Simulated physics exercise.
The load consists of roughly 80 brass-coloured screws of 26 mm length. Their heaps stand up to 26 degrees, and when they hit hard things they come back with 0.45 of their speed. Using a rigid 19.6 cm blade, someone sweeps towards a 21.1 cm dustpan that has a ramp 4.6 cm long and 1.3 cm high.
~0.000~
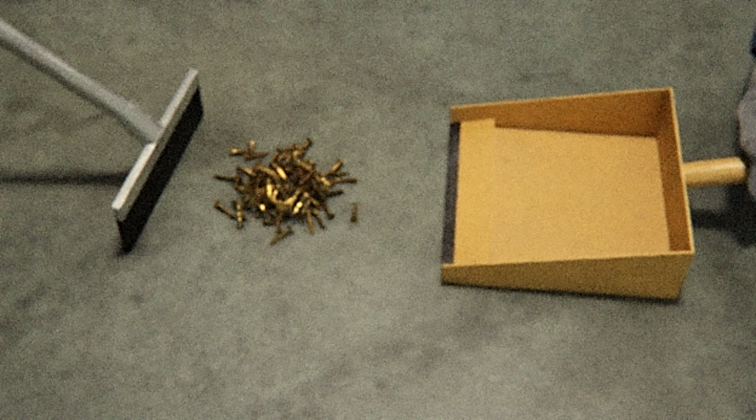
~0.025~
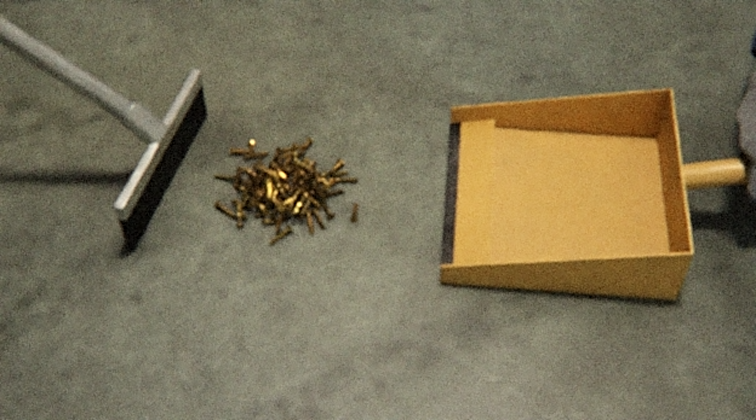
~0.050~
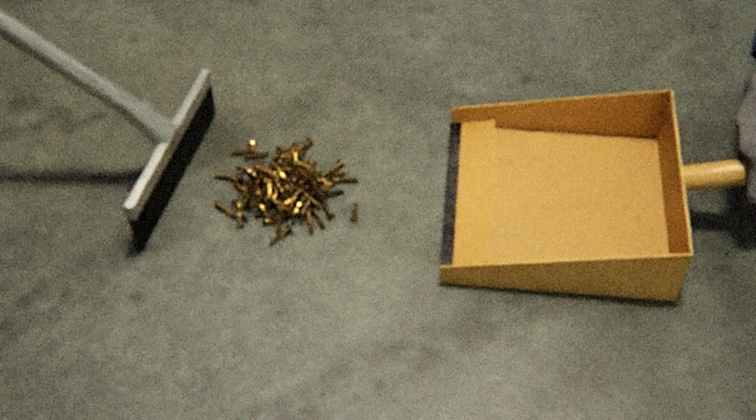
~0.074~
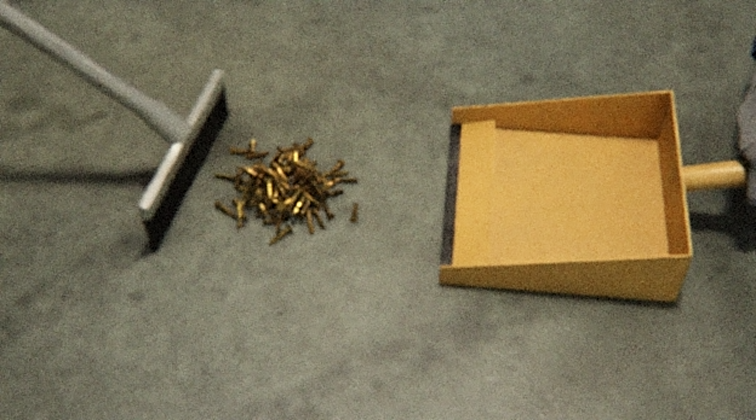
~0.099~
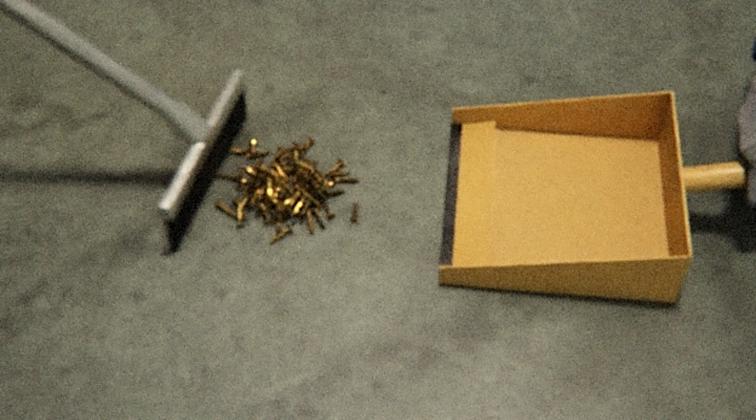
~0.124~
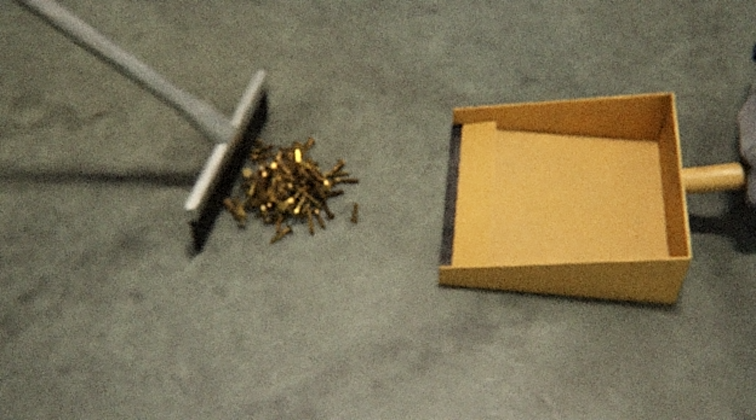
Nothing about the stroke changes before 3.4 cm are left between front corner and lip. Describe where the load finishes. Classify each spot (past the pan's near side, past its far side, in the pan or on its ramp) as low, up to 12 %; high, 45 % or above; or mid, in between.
Near side low, far side low, pan mid.
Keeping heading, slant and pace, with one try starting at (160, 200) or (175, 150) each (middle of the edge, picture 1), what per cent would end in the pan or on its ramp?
The two tries give about 35 % and about 30 %.
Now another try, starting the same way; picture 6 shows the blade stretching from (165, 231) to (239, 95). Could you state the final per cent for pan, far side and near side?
Per cent by place - pan 15, far side 0, near side 10.
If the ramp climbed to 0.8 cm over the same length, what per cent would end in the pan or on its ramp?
Something like 40 per cent, ramp included.
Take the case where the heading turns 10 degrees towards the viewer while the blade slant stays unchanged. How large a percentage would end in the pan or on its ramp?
In that case some 35 per cent.
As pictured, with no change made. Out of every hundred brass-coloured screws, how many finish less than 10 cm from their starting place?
Roughly 0 in a hundred.
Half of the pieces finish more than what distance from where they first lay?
About 16 cm.
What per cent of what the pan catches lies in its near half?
Share: Approx. 60 %.
After 0.23 s, middle of the blade 12 cm from the lip; 0 % over the lip, far side 0 %, near side 0 %.
After 0.30 s, middle of the blade 7 cm from the lip; 0 % over the lip, far side 0 %, near side 0 %.
After 0.50 s, middle of the blade 5 cm from the lip; 35 % over the lip, far side 0 %, near side 5 %.
By 1.6 s all is still; near side 5 %, far side 0 %, pan 35 %, in front of the lip or behind the blade 60 %.
